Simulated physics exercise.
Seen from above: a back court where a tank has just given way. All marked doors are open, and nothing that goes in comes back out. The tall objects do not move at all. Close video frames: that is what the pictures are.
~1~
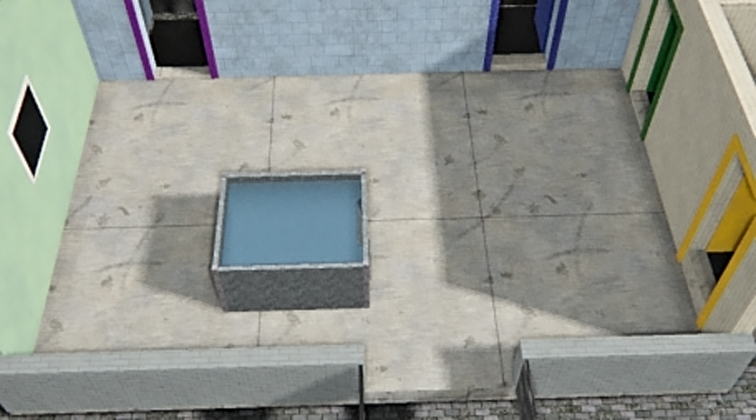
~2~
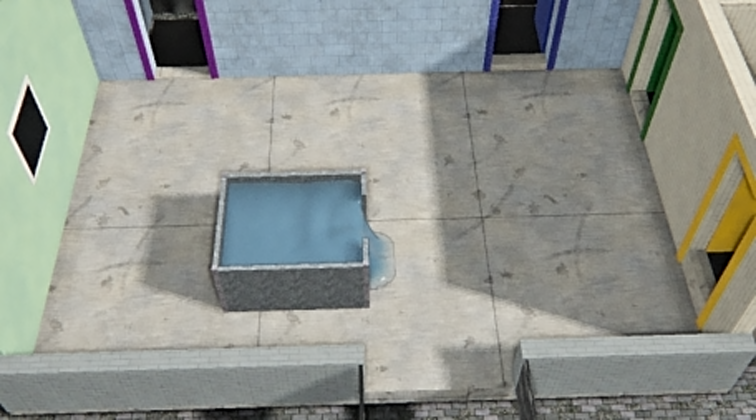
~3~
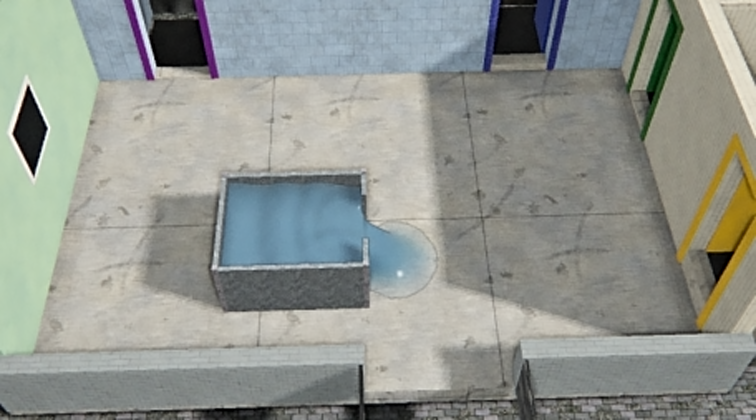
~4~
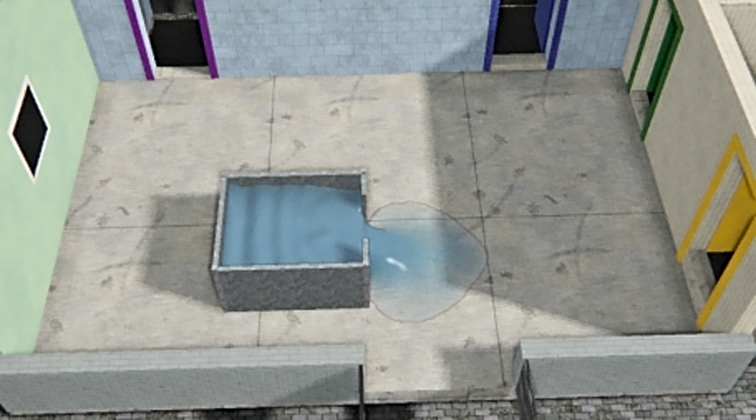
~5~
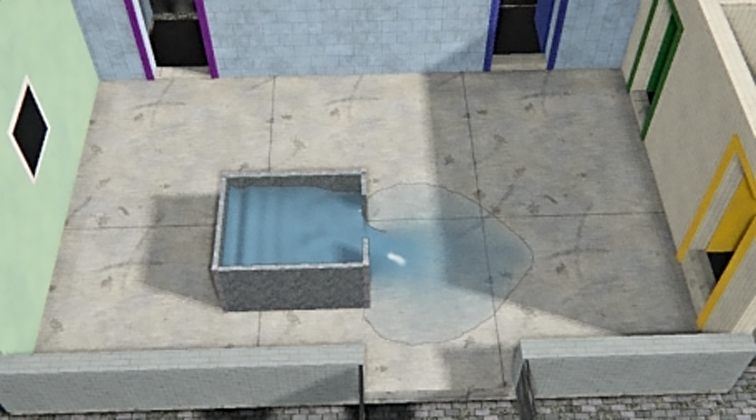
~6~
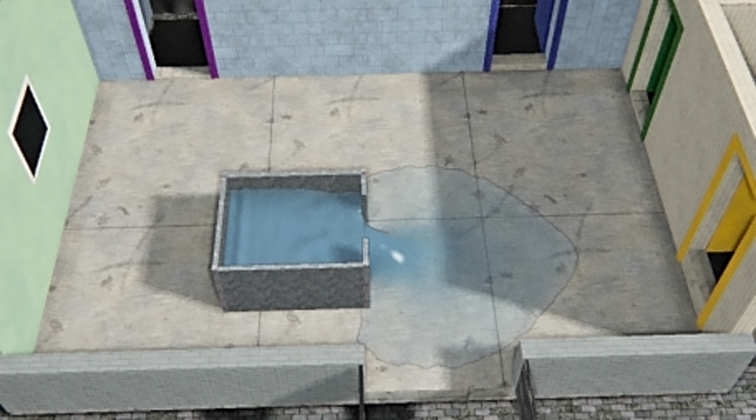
Water burst through a gap in the right side of a stone tank in a walled courtyard, then spread rightward across the paving in a widening pool as the level inside dropped.
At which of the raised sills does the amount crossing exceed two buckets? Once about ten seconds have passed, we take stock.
At the green door it exceeds two buckets; at the blue door it does not exceed two buckets; at the purple door it does not exceed two buckets; at the yellow door it does not exceed two buckets.
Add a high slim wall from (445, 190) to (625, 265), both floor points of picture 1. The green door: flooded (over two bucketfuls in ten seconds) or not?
Note - green door does not reach it.
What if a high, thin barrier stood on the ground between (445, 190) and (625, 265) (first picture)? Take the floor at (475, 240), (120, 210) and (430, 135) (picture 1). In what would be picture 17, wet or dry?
Taking the points in the order given, they are inundated, high and dry and inundated.
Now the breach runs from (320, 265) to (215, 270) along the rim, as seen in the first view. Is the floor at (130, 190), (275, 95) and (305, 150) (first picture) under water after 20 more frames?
Submerged, untouched, untouched.
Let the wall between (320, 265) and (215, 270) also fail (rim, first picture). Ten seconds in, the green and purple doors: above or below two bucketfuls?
The green one falls short; the purple one exceeds the limit.
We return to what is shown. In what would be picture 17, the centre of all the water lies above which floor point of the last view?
Near pixel (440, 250).
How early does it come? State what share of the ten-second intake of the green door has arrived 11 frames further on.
I make it 0 per cent.
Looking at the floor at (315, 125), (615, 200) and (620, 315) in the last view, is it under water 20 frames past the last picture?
First spared, then swamped, then swamped.
A moment on, water covers 35 % of the floor; the green door not reached, the blue door not reached, the purple door not reached, the yellow door wet at the sill, nothing in.
Next, water covers 40 % of the floor; the green door under two buckets in, the blue door wet at the sill, nothing in, the purple door not reached, the yellow door wet at the sill, nothing in.
Then, water covers 40 % of the floor; the green door under two buckets in, the blue door wet at the sill, nothing in, the purple door not reached, the yellow door wet at the sill, nothing in.
Later, water covers 50 % of the floor; the green door over two buckets in, the blue door wet at the sill, nothing in, the purple door not reached, the yellow door wet at the sill, nothing in.
In the end, water covers 80 % of the floor; the green door over two buckets in, the blue door wet at the sill, nothing in, the purple door wet at the sill, nothing in, the yellow door wet at the sill, nothing in.
